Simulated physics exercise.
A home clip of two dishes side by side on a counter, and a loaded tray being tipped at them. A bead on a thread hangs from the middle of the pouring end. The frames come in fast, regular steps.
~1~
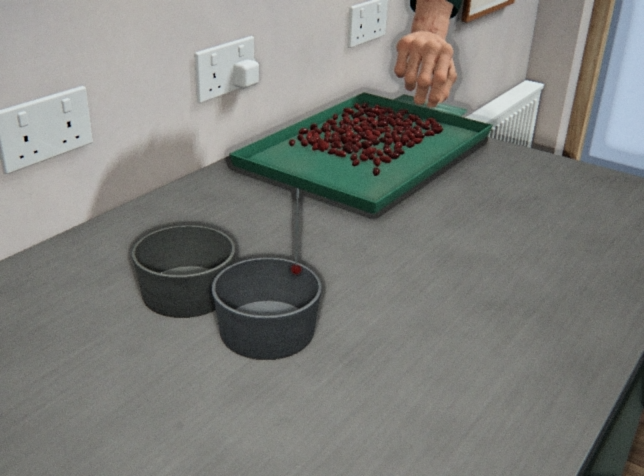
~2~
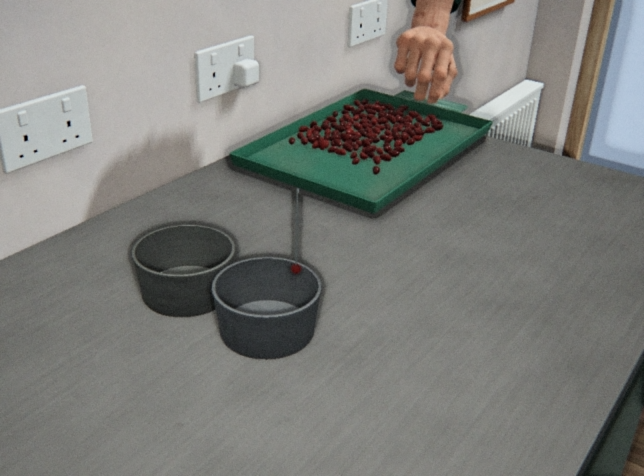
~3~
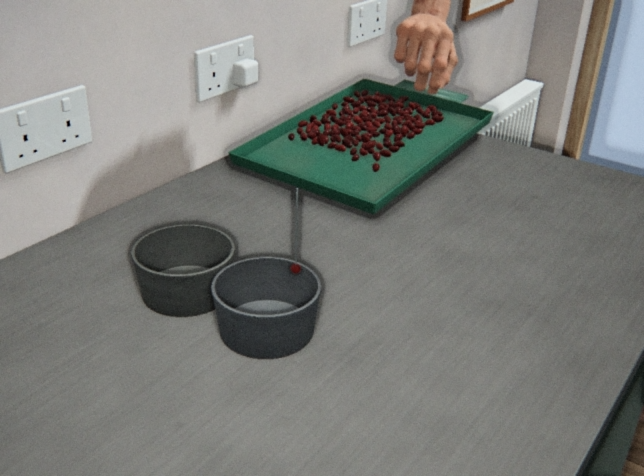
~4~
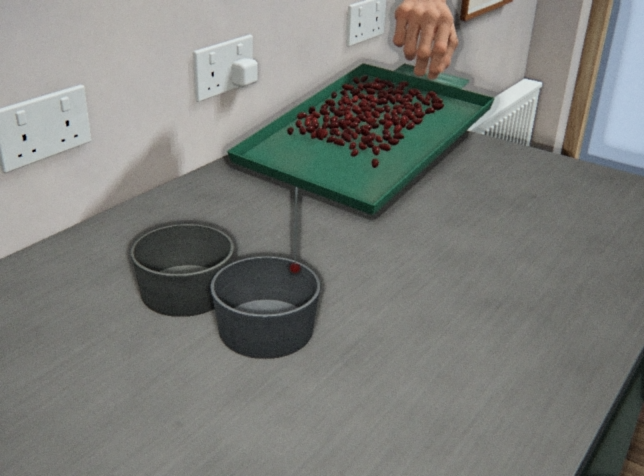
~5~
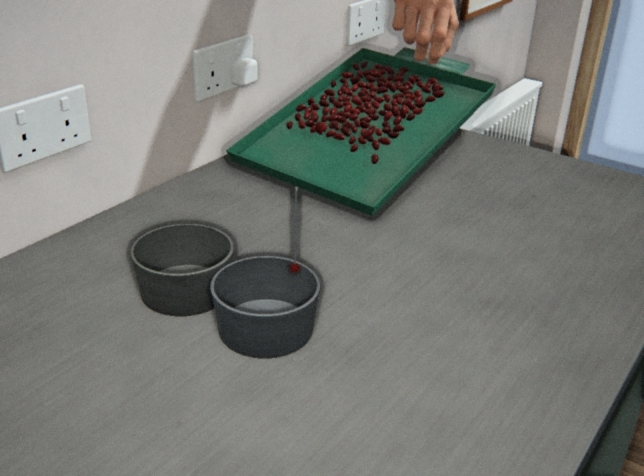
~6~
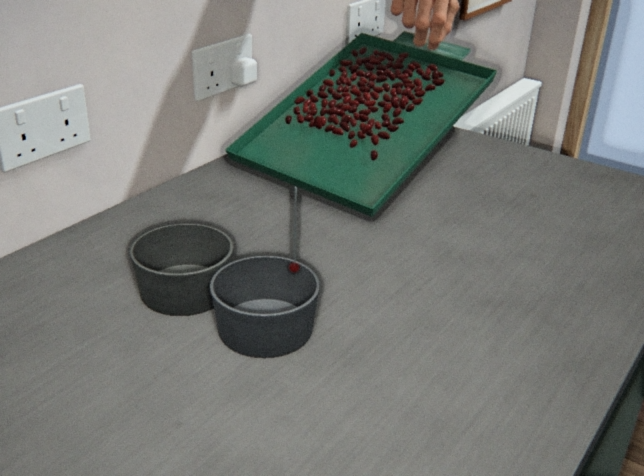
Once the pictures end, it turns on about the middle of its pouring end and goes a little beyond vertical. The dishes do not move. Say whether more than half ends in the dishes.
Caught overall: Less than half.
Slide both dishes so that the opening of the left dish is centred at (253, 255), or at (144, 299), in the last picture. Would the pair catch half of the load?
First less than half, then under half.
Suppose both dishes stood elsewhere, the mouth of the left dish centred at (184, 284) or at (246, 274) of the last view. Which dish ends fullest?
One: The dish on the right. Two: The right dish.
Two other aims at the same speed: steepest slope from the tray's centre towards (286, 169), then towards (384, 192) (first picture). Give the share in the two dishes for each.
First some 80, then 0 per cent.
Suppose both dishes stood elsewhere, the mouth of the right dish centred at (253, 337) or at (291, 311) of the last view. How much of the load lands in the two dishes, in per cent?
About 30 and 70 per cent.
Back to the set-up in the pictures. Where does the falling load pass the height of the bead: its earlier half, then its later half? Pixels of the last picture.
At about (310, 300), then at (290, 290).
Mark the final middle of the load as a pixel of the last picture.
Roughly at (316, 362).
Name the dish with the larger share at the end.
Fuller: Right.
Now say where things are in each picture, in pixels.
Corners of the pouring end (233, 153) and (375, 201), level; middle of the load (367, 130), kidney beans; left dish (149, 288); right dish (233, 329); bead on its thread (296, 269), in the first picture.
Corners of the pouring end (233, 153) and (375, 200), level; middle of the load (367, 127), in the second picture.
Corners of the pouring end (233, 152) and (374, 201), tipped barely, lowest at the right corner; middle of the load (367, 120), in the third picture.
Corners of the pouring end (231, 151) and (373, 203), tipped a little, lowest at the right corner; middle of the load (366, 110), in the fourth picture.
Corners of the pouring end (230, 150) and (372, 204), tipped a little, lowest at the right corner; middle of the load (366, 100), in the fifth picture.
Corners of the pouring end (229, 149) and (371, 206), tipped clearly, lowest at the right corner; middle of the load (365, 90); left dish (147, 286); right dish (231, 327), in the sixth picture.
Just after the last frame, tray tipped steeply; the larger part on the tray; just a few outside both; about a tenth in the air.
A moment on, tray tipped past a quarter turn; roughly half on the tray; about a tenth in the right dish; roughly a third outside both; about a tenth in the air.
Further on, tray tipped past a quarter turn; roughly a third in the right dish; roughly two thirds outside both.
When it is over, tray tipped past a quarter turn; roughly a third in the right dish; not one in the left dish; roughly two thirds outside both.
